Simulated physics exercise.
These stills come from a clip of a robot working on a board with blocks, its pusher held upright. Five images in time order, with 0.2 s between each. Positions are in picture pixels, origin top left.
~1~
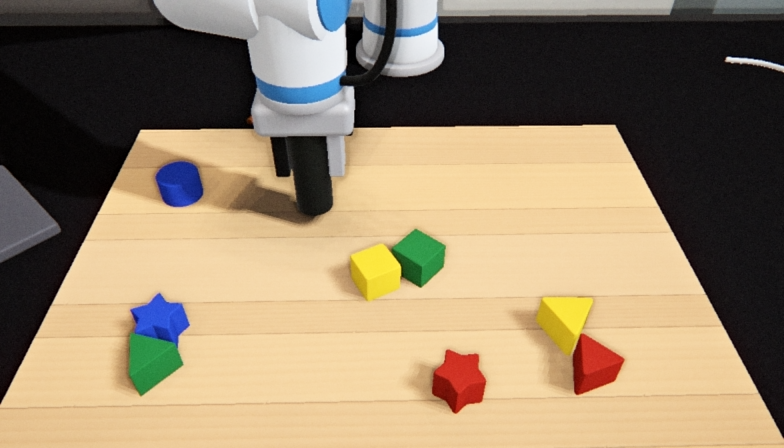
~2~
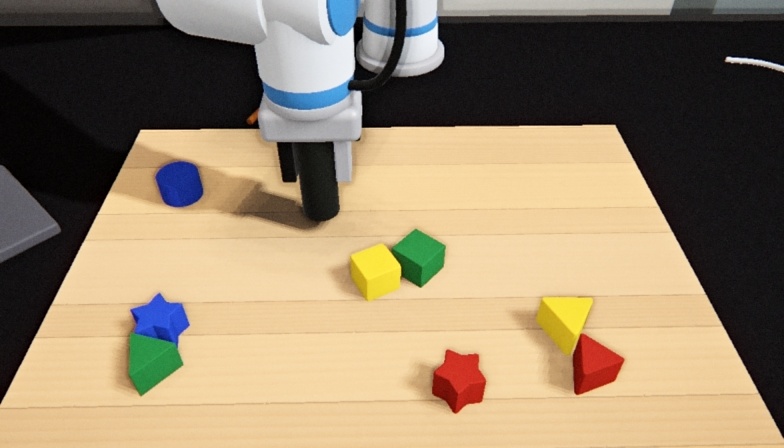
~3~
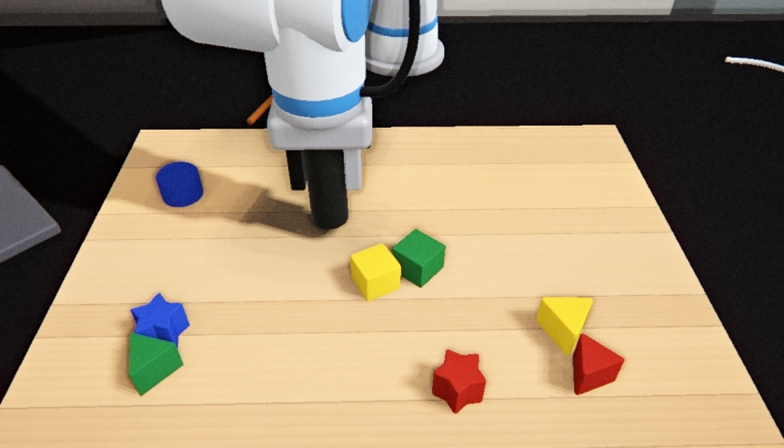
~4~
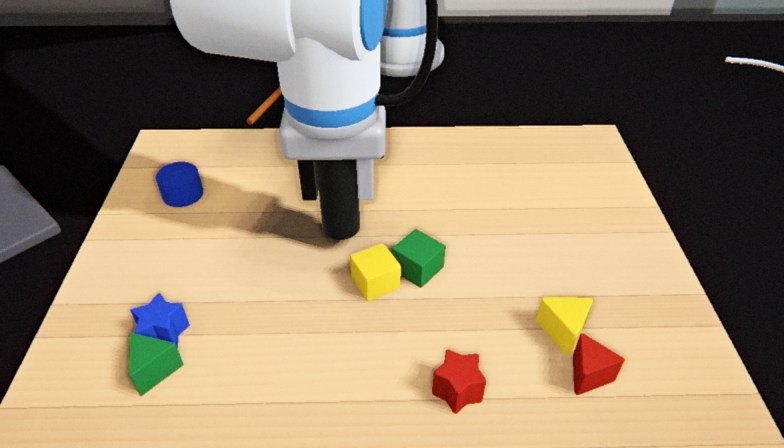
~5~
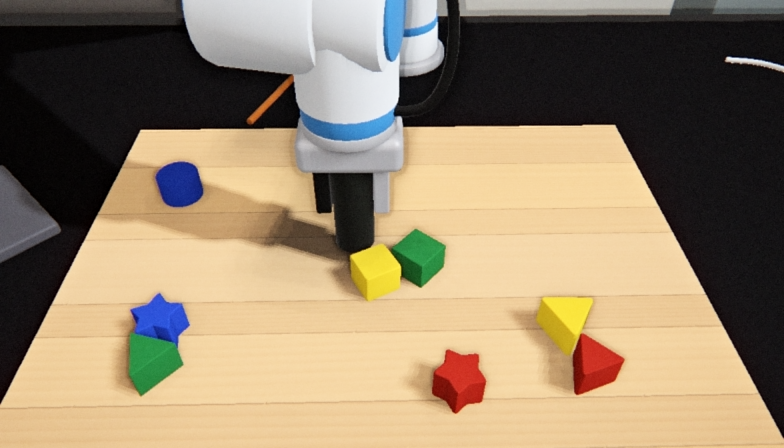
A white robot arm with blue bands and a dark, rod-like tip reaches over a pale wooden board on a black surface, seen from above at an angle. A blue cylinder, blue star and green block sit left, touching yellow and green cubes near the centre, and a red star, yellow triangle and red block lower right. The arm moves its tip slightly right and towards the viewer, up beside the yellow cube, while the blocks and camera stay still.
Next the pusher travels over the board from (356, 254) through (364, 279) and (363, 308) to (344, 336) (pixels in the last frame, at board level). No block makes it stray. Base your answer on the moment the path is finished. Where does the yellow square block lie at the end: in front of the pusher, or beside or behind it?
The pusher no longer has it in front.
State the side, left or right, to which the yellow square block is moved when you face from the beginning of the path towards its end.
It's going to go left.
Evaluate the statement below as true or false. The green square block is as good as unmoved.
True
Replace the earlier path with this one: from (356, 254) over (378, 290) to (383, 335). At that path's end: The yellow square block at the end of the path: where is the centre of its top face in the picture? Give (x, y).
It sits at (419, 335).
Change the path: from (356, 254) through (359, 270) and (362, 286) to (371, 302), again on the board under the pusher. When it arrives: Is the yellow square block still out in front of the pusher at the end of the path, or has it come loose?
The pusher still has it in front.
What follows on the original path. One third of the way, pusher (364, 267); yellow square block (389, 282), turned 15° anticlockwise.
Two thirds of the way, pusher (362, 295); yellow square block (399, 302), turned 40° anticlockwise.
At the end, pusher (343, 323); yellow square block (399, 303), turned 45° anticlockwise; green square block unmoved.
